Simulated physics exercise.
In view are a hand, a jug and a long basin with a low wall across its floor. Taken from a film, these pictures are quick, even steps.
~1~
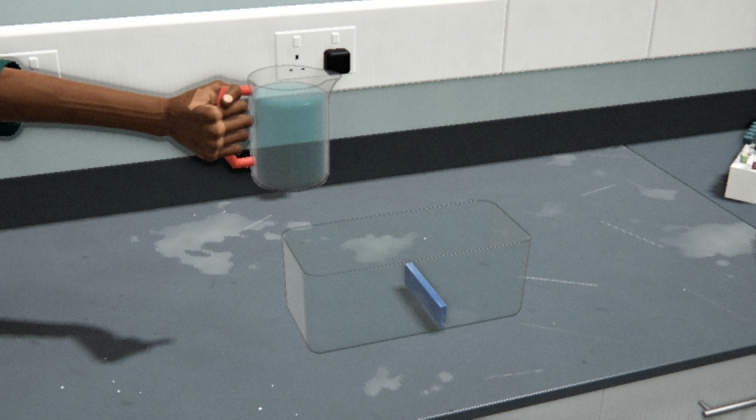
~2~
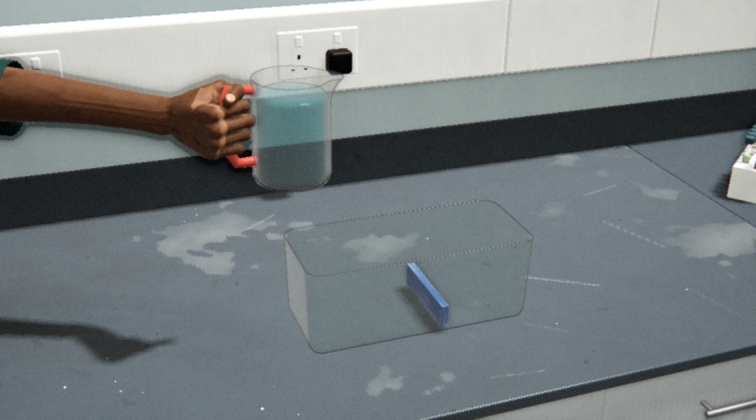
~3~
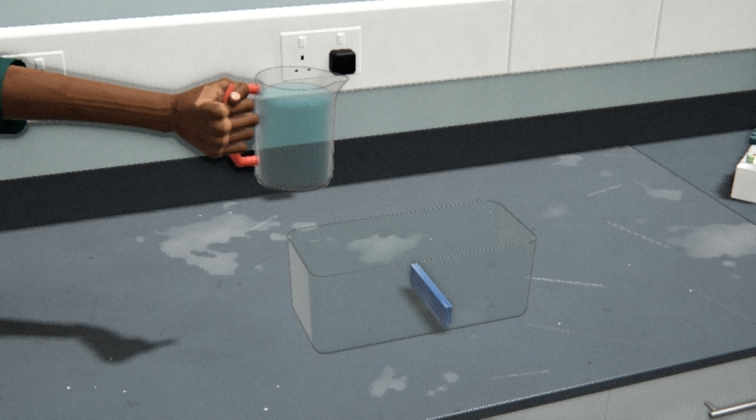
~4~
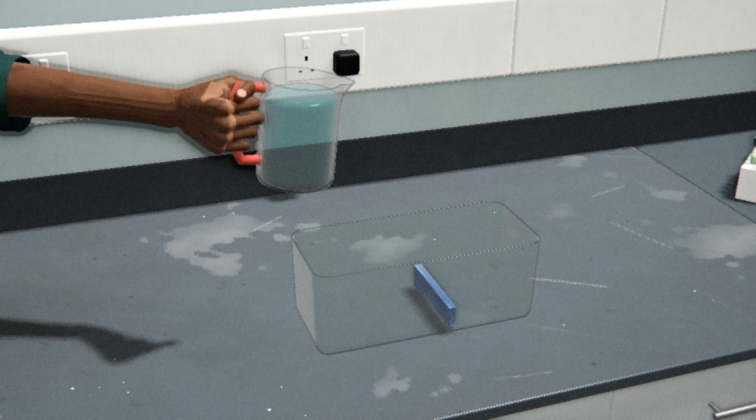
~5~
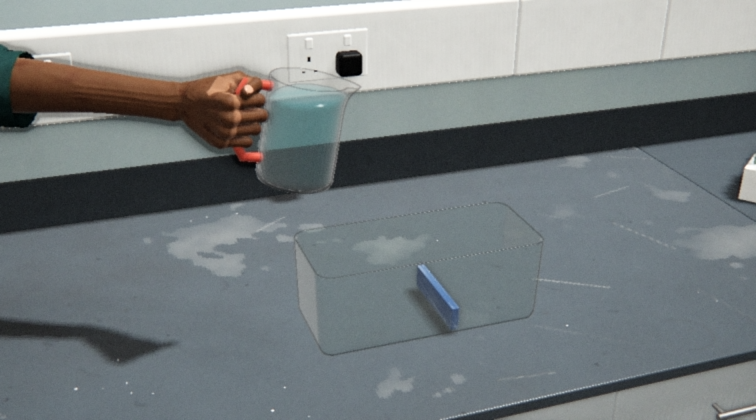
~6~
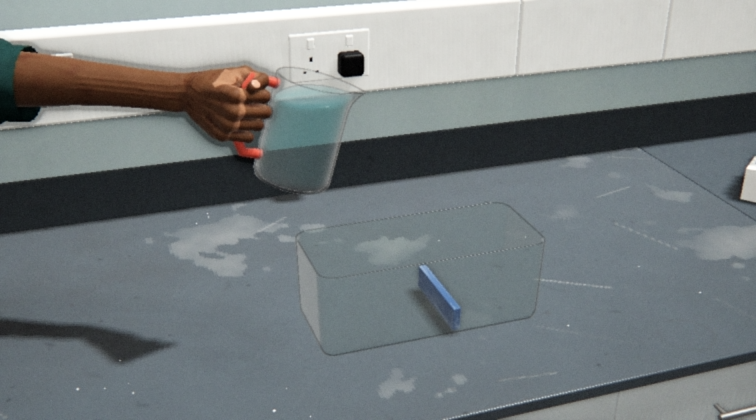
On a grey counter, a hand gradually tilts a jug of blue water rightward above a clear basin.
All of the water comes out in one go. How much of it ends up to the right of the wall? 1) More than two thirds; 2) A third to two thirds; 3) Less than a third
Answer: 3.
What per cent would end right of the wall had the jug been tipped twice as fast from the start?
I'd say roughly 10 in every hundred ends up there.
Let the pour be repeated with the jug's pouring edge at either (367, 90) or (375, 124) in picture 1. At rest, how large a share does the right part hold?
First about 40, then 35 per cent.
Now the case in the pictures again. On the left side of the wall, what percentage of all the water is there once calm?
Around 85 %.
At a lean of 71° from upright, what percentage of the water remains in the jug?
Around 80 percent remains.
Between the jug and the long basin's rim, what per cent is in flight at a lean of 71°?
Roughly 15 in a hundred.
A moment on, the jug is tipped part way and 80 per cent is still to pour, 5 is left of the wall and 0 right of it.
Next, the jug is tipped right over and 25 per cent is still to pour, 51 is left of the wall and 1 right of it.
Then the jug is tipped right over and 1 per cent is still to pour, 87 is left of the wall and 5 right of it.
Later the jug is tipped right over and 0 per cent is still to pour, 86 is left of the wall and 9 right of it.
At rest 86 per cent lies left of the wall, 9 right of it and 5 outside.
